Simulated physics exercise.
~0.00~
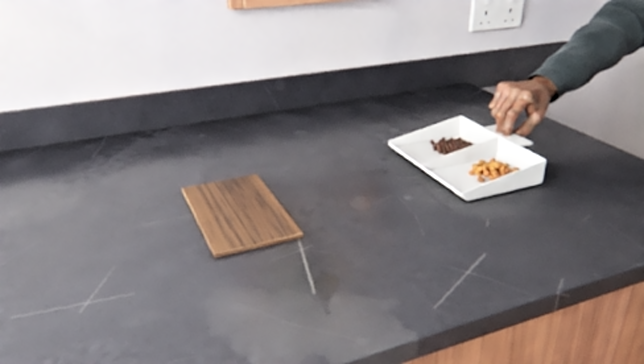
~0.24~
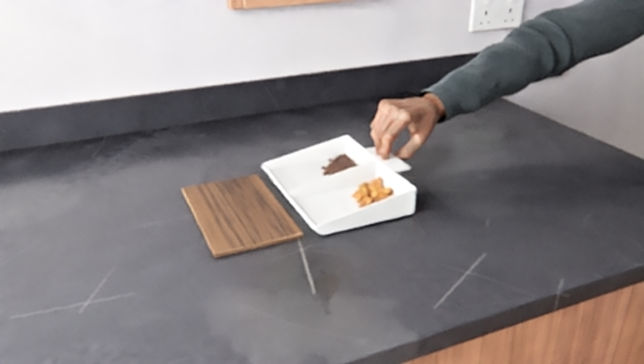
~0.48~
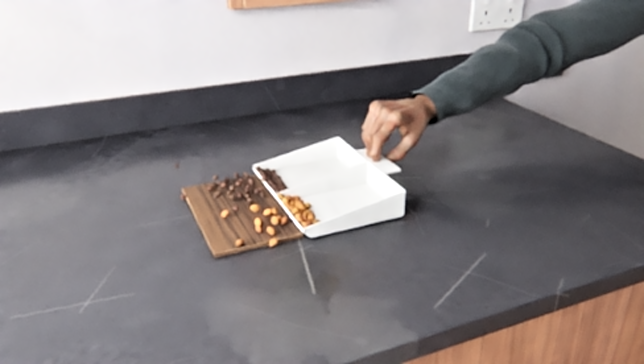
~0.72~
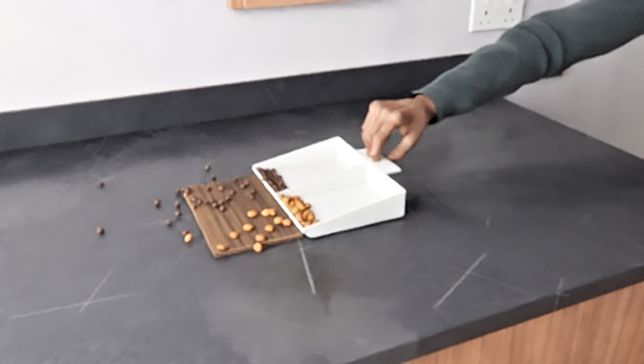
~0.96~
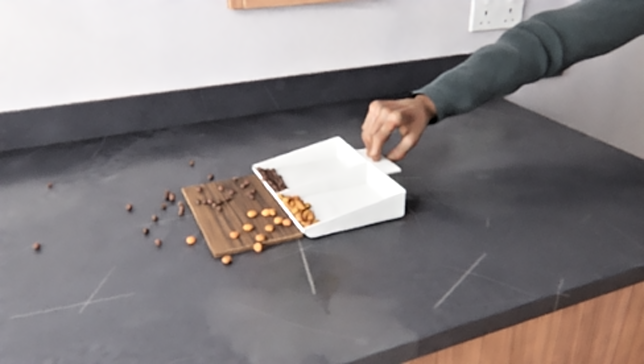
The clip shows a hand pushing a divided white tray of small dark pieces and orange-brown nuts leftward along a dark counter until it stops at a flat wooden board, where some of both lots spill onto the board, a few dark pieces scattering farthest across the counter.
